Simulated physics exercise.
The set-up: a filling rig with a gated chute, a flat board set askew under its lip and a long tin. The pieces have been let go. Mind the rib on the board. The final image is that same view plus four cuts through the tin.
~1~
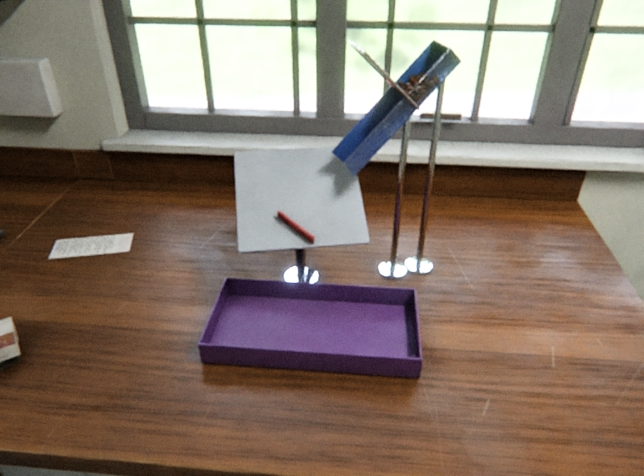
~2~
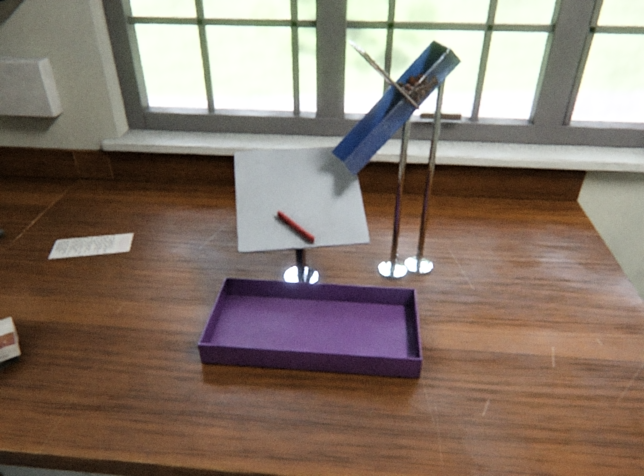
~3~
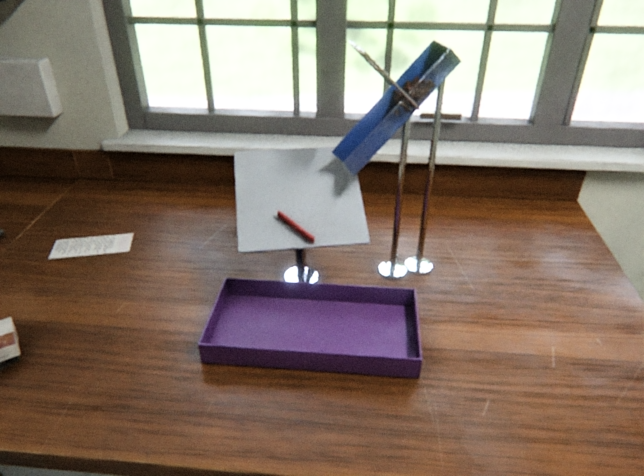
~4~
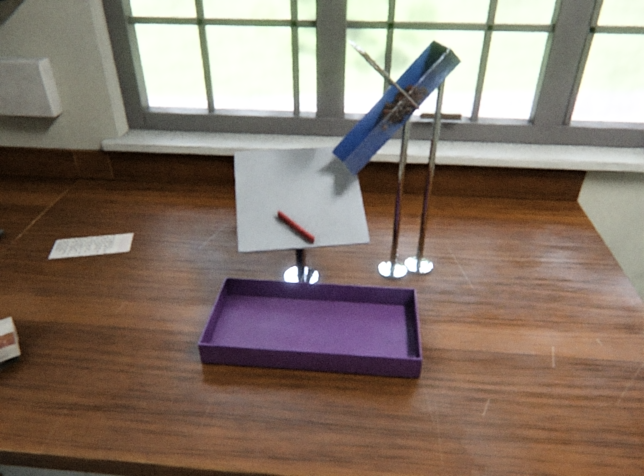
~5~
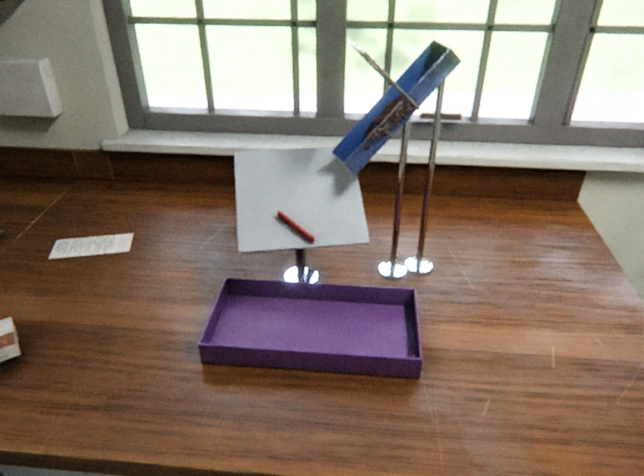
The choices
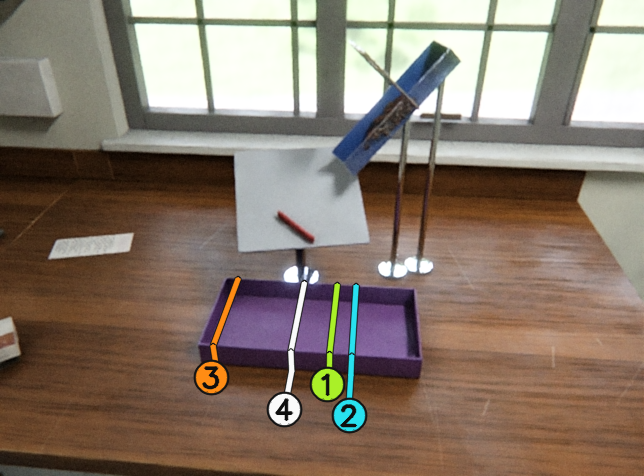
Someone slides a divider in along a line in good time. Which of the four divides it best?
Go for 1.
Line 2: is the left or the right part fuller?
More lands on the left.
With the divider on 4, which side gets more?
Right.
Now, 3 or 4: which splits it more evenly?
Here it is line 4.
On the marked copy, line 1 crosses the front rim at (329, 353); line 2 crosses the front rim at (351, 354); line 3 crosses the front rim at (213, 345); line 4 crosses the front rim at (291, 350).
With 1, of what is caught, about half on the left of the divider, about half on the right.
With 2, of what is caught, nearly all on the left of the divider, a small part on the right.
With 3, of what is caught, none on the left of the divider, all on the right.
With 4, of what is caught, a small part on the left of the divider, most on the right.
